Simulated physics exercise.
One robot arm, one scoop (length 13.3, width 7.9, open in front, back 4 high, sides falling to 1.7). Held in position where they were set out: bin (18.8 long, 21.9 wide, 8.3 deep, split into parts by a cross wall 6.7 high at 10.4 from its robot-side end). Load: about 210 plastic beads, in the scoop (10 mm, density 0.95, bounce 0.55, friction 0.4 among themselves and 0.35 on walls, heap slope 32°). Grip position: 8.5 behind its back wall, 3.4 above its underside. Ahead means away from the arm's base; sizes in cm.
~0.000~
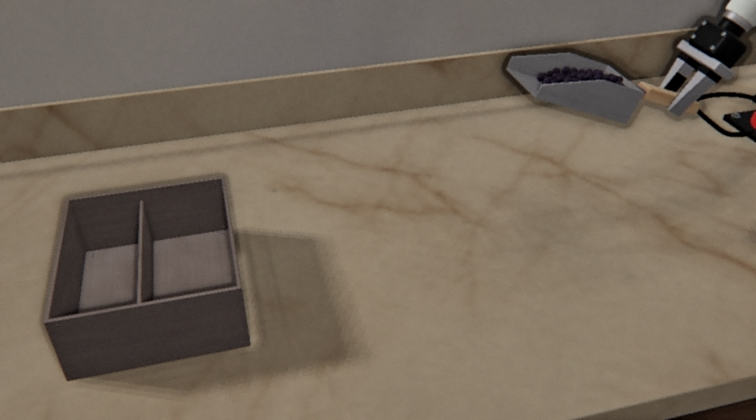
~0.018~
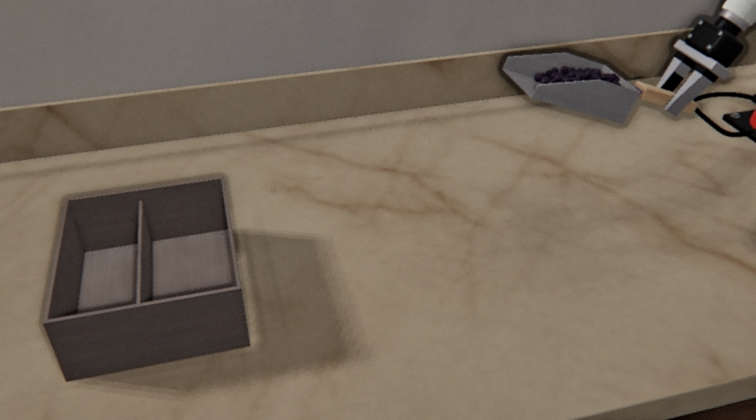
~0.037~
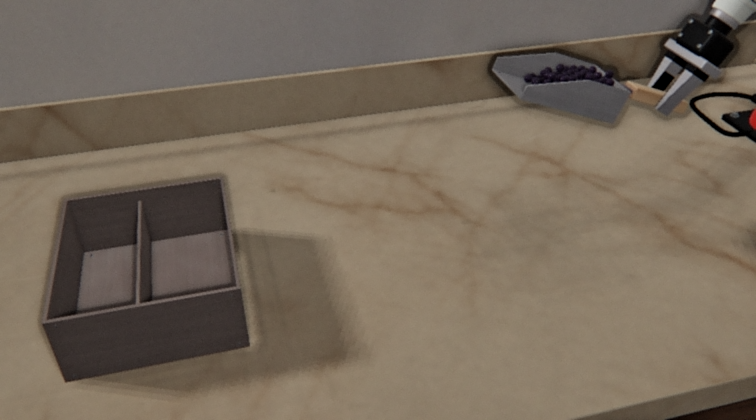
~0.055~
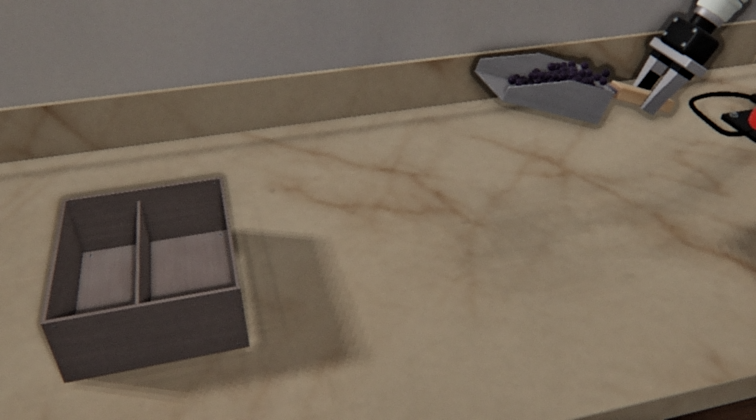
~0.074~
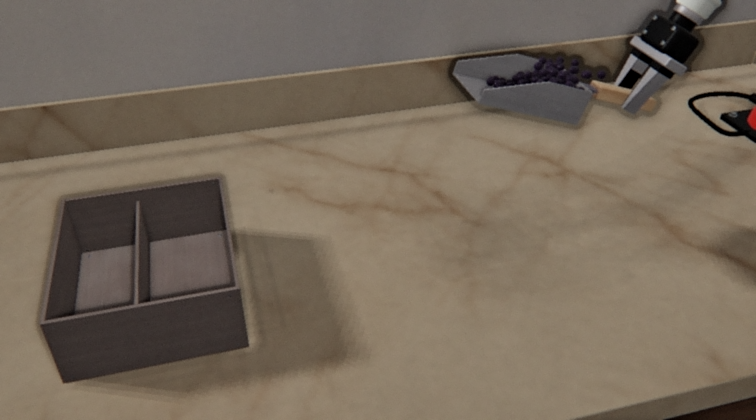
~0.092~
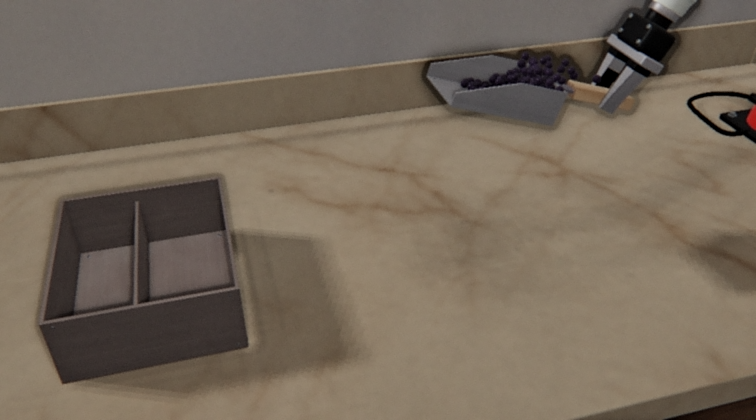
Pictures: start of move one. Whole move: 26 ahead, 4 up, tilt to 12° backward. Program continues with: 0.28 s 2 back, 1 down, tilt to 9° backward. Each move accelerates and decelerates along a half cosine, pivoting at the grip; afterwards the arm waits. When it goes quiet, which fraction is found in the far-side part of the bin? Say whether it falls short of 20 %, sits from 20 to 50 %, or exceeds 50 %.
It sits from 20 to 50 %.
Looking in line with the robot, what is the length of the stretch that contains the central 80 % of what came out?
I'd say close to 28 cm.
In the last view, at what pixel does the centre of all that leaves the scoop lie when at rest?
Around (161, 290) in the last view.
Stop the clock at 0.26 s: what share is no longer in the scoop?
35 %.
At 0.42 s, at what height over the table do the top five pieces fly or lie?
Height: Around 22 cm.
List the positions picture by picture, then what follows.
Scoop floor at (575, 96), tilted 22° backward; upper third of the load around (575, 84), from x 540 to 630, top at y 70; 207 on the scoop, in the first picture.
Scoop floor at (572, 96), tilted 22° backward; upper third of the load around (576, 82), from x 540 to 625, top at y 70, in the second picture.
Scoop floor at (562, 96), tilted 21° backward; upper third of the load around (571, 80), from x 530 to 615, top at y 70, in the third picture.
Scoop floor at (546, 97), tilted 21° backward; upper third of the load around (565, 79), from x 510 to 605, top at y 65, in the fourth picture.
Scoop floor at (524, 98), tilted 19° backward; upper third of the load around (551, 78), from x 490 to 600, top at y 60; 206 on the scoop, 1 in flight or on a rim, in the fifth picture.
Scoop floor at (499, 100), tilted 18° backward; upper third of the load around (534, 78), from x 465 to 595, top at y 55; 202 on the scoop, 5 in flight or on a rim, in the sixth picture.
By 0.26 s, tilted 12° backward, highest piece 26 above the table; 135 on the scoop, 72 in flight or on a rim.
By 0.42 s, tilted 10° backward, highest piece 23 above the table; 29 in the far-side part, 20 in the robot-side part, 15 on the scoop, 1 on the table or floor, 142 in flight or on a rim.
By 0.70 s, tilted 9° backward, highest piece 21 above the table; 74 in the far-side part, 55 in the robot-side part, 51 on the table or floor, 9 on the scoop, 18 in flight or on a rim.
By 1.75 s, tilted 9° backward, highest piece 19 above the table; 74 in the far-side part, 69 on the table or floor, 55 in the robot-side part, 9 on the scoop.
Final count, 74 in the far-side part, 69 on the table or floor, 55 in the robot-side part, 9 on the scoop. That is 36 % in the far-side part of the bin.
